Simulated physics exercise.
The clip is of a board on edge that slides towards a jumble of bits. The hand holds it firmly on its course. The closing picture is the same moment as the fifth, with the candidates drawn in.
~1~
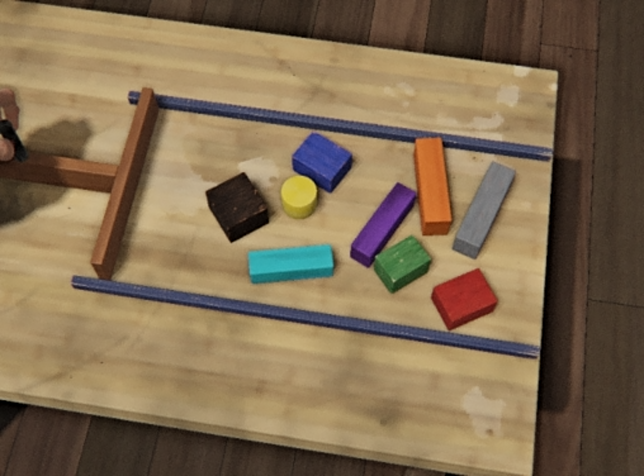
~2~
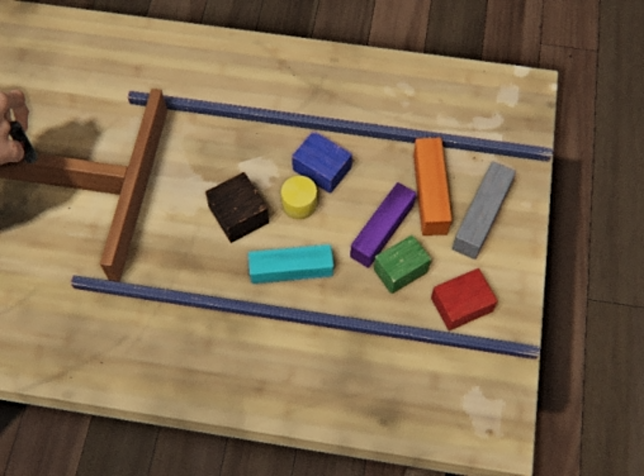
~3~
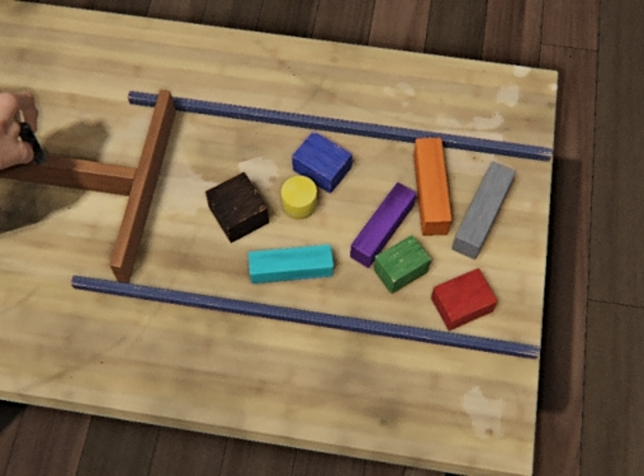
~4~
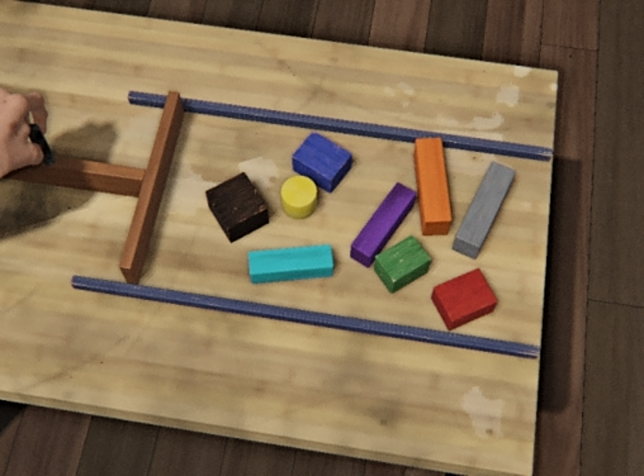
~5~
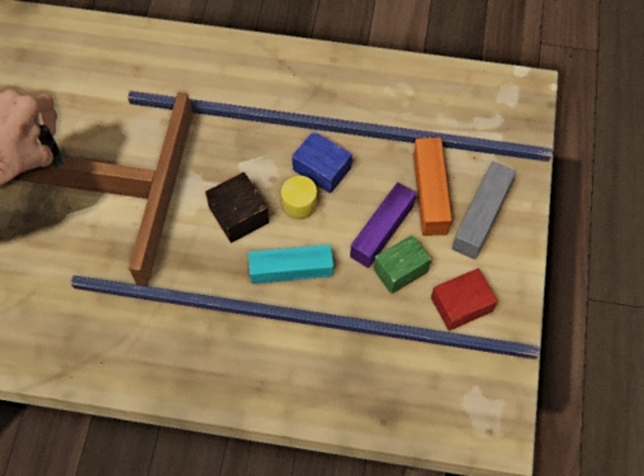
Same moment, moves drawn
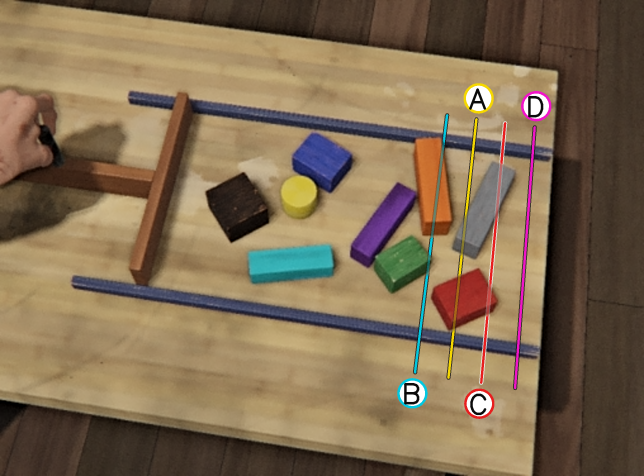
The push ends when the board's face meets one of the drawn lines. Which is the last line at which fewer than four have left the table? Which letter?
It can go as far as A.
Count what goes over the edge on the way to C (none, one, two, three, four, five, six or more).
In all, five.
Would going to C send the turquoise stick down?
No.
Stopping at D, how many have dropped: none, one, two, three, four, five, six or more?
In all, six or more.
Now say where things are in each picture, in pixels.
Blue block (322, 162); yellow tin (299, 198); black block (238, 207), in the first frame.
Board (132, 172); grey bar (484, 210), in the second frame.
Board (142, 174); purple stick (383, 225), in the third frame.
Board (151, 175); green block (402, 264), in the fourth frame.
Board (160, 176); blue block (322, 162); yellow tin (299, 198); black block (238, 207), in the fifth frame.
On the copy, A at (463, 240); B at (432, 235); C at (494, 244); D at (526, 249).
On A. First, board (267, 192); turquoise stick (306, 267); black block (296, 231).
Then, board (375, 207); grey bar (496, 212); red block (485, 309).
Finally, board (463, 220); grey bar over the edge; green block over the edge; three fallen.
By contrast, B is within the limit but short; C drops five; D drops eight.
